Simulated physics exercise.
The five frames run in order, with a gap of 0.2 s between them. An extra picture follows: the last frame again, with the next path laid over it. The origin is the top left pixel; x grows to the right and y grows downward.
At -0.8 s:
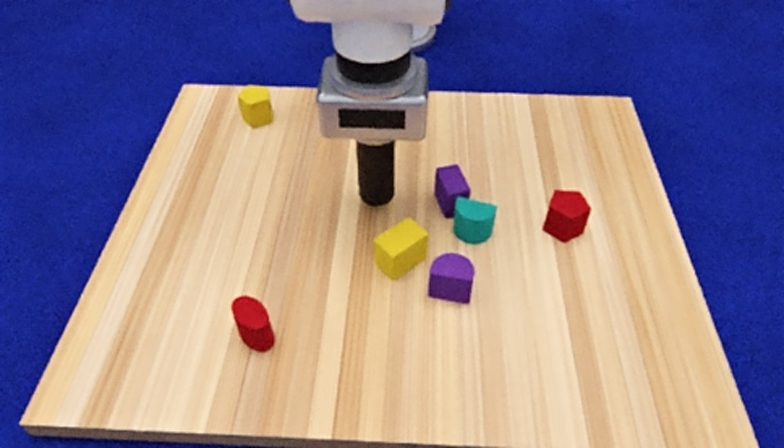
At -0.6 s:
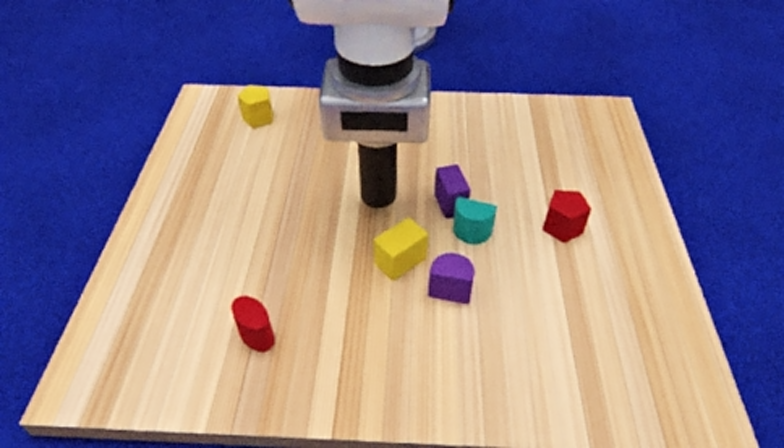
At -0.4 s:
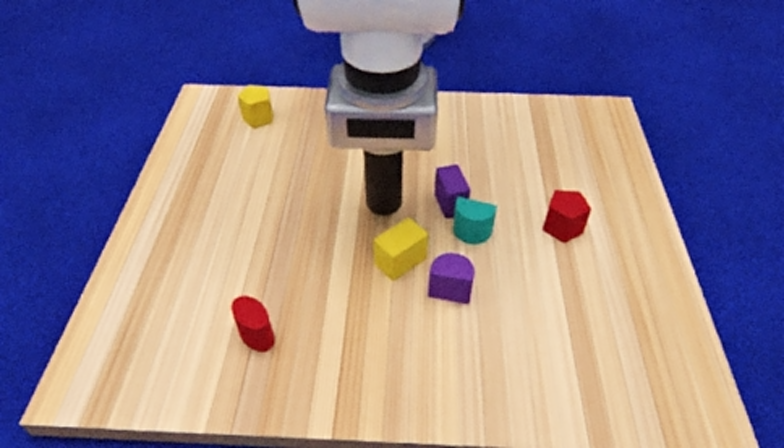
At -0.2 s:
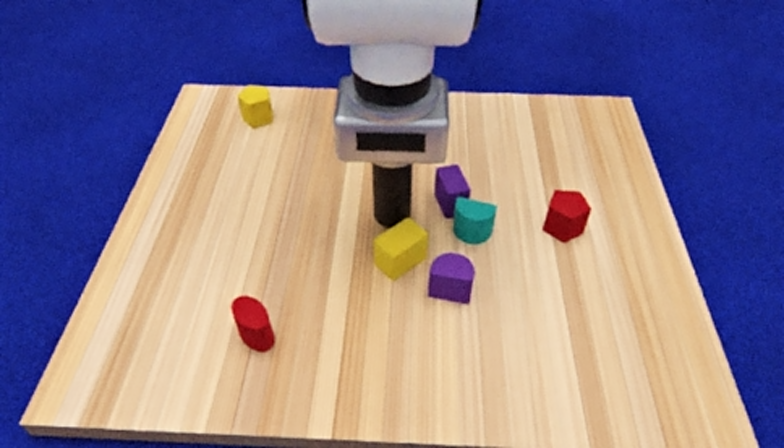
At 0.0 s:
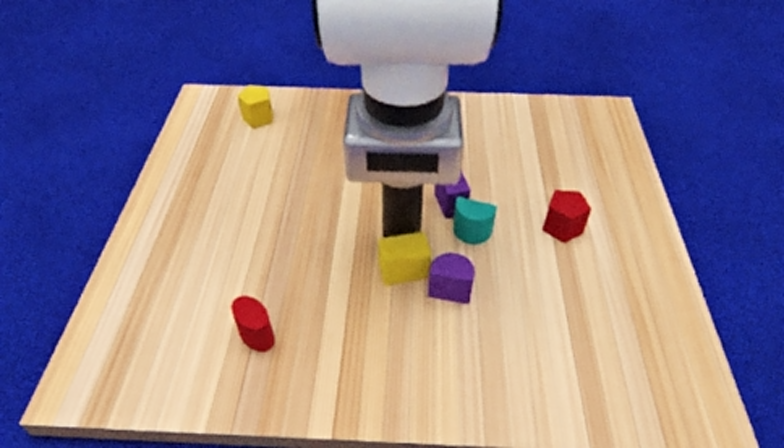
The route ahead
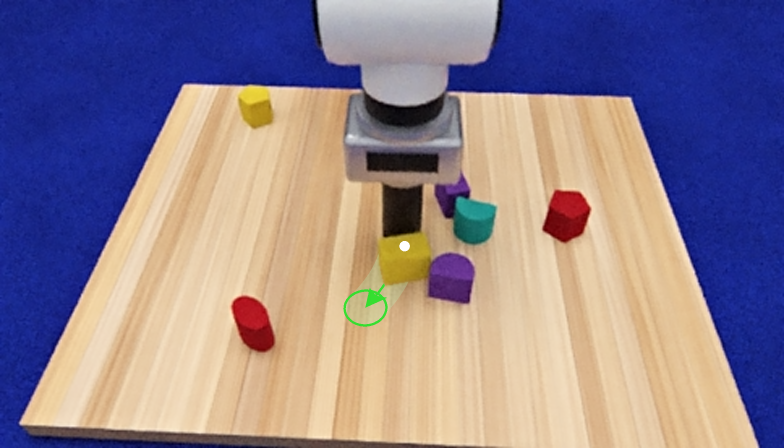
A white and grey robotic arm with a black bar pointing down hangs over a pale striped wooden board on a blue surface, seen from above at an angle by a still camera. Yellow and purple blocks and a teal one cluster near the middle, with red blocks at lower left and right and a yellow one at upper left. The bar moves slowly toward the viewer and slightly right, then nudges the central yellow block a little nearer, turning it slightly beside the purple rounded block.
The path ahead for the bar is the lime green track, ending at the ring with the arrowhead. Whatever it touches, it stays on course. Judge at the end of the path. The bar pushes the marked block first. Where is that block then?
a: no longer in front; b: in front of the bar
Choice a: No longer in front.
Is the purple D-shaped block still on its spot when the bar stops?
Going by the path, yes.
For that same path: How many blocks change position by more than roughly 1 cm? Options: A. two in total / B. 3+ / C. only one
C.
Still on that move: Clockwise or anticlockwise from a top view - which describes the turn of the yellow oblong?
Counter-clockwise, from overhead.
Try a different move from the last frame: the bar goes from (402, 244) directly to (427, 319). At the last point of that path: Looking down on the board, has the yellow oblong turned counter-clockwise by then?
No, that is not how it ends up.
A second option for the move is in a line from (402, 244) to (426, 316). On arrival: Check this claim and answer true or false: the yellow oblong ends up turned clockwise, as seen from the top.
True
The line goes from (402, 244) by way of (390, 276) to (366, 308); the dot is on the yellow oblong.
The first path, step by step. Halfway along, bar at (389, 267); yellow oblong at (401, 281), turned 15° anticlockwise.
At the end, bar at (365, 299); yellow oblong at (402, 296), turned 40° anticlockwise; purple D-shaped block unmoved.
